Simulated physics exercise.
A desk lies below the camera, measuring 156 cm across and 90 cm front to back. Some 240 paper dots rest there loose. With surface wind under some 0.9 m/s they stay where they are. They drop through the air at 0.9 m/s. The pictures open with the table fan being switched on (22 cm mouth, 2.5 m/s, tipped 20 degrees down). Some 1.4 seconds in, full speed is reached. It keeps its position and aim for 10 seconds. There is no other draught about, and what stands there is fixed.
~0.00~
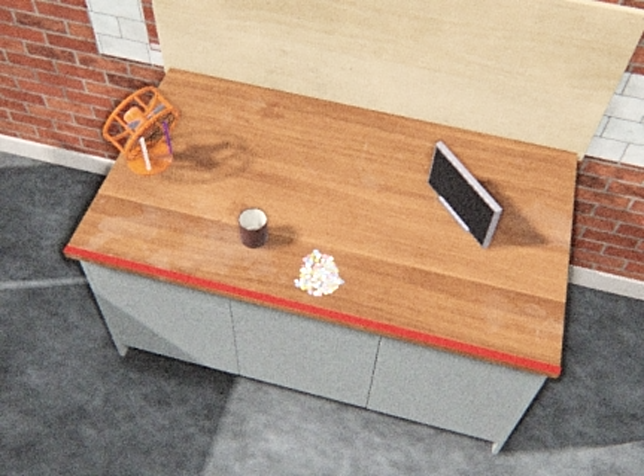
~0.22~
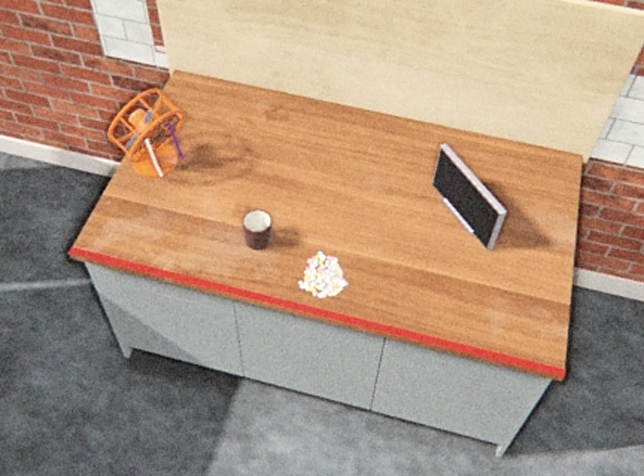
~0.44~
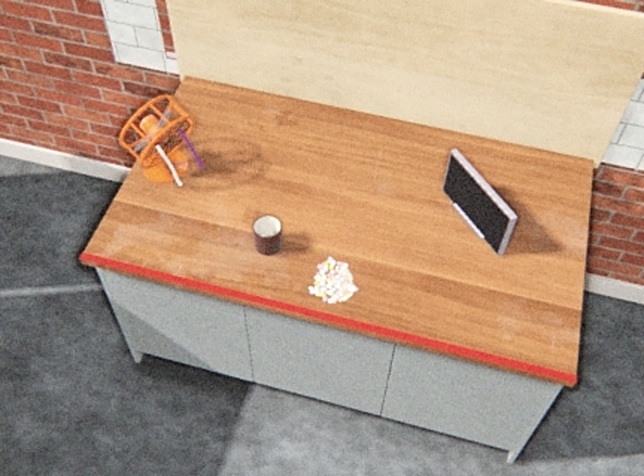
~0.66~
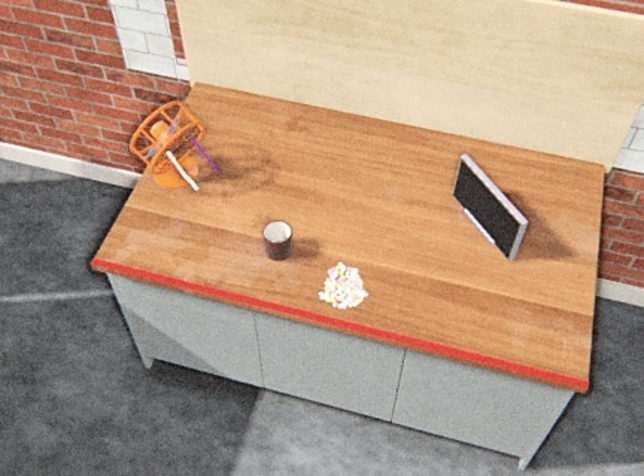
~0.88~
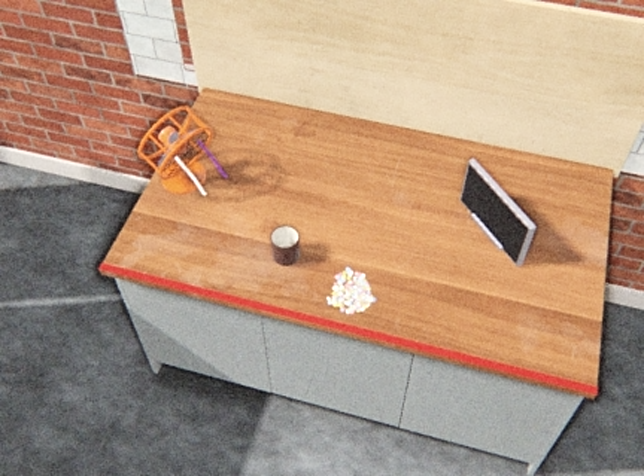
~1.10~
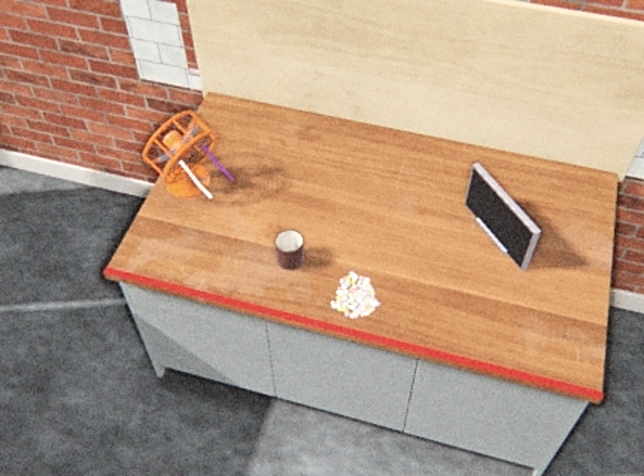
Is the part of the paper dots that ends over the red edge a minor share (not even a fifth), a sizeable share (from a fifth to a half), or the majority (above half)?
The portion outnumbers the rest.
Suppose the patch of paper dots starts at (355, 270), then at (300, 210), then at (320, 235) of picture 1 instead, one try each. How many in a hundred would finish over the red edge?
50 %, 1 %, 15 %.
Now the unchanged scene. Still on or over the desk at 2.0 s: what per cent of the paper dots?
Some 100 per cent.
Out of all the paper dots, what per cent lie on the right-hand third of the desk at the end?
Near 0 per cent at the end.
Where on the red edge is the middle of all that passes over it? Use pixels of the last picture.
Midpoint of crossings, approx. (435, 357).
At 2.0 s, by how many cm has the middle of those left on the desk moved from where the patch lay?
Roughly 0 centimetres.
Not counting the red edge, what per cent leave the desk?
About 15 %.
After 2.0 s, 100 % are on the move or not yet settled, 0 % are over the red edge; the middle of those still in play is near (355, 296).
After 3.2 s, 79 % are on the move or not yet settled, 36 % are over the red edge; the middle of those still in play is near (356, 299).
After 5.5 s, 20 % are on the move or not yet settled, 72 % are over the red edge; the middle of those still in play is near (345, 284).
After 10.0 s, at the end, 82 % are over the red edge.
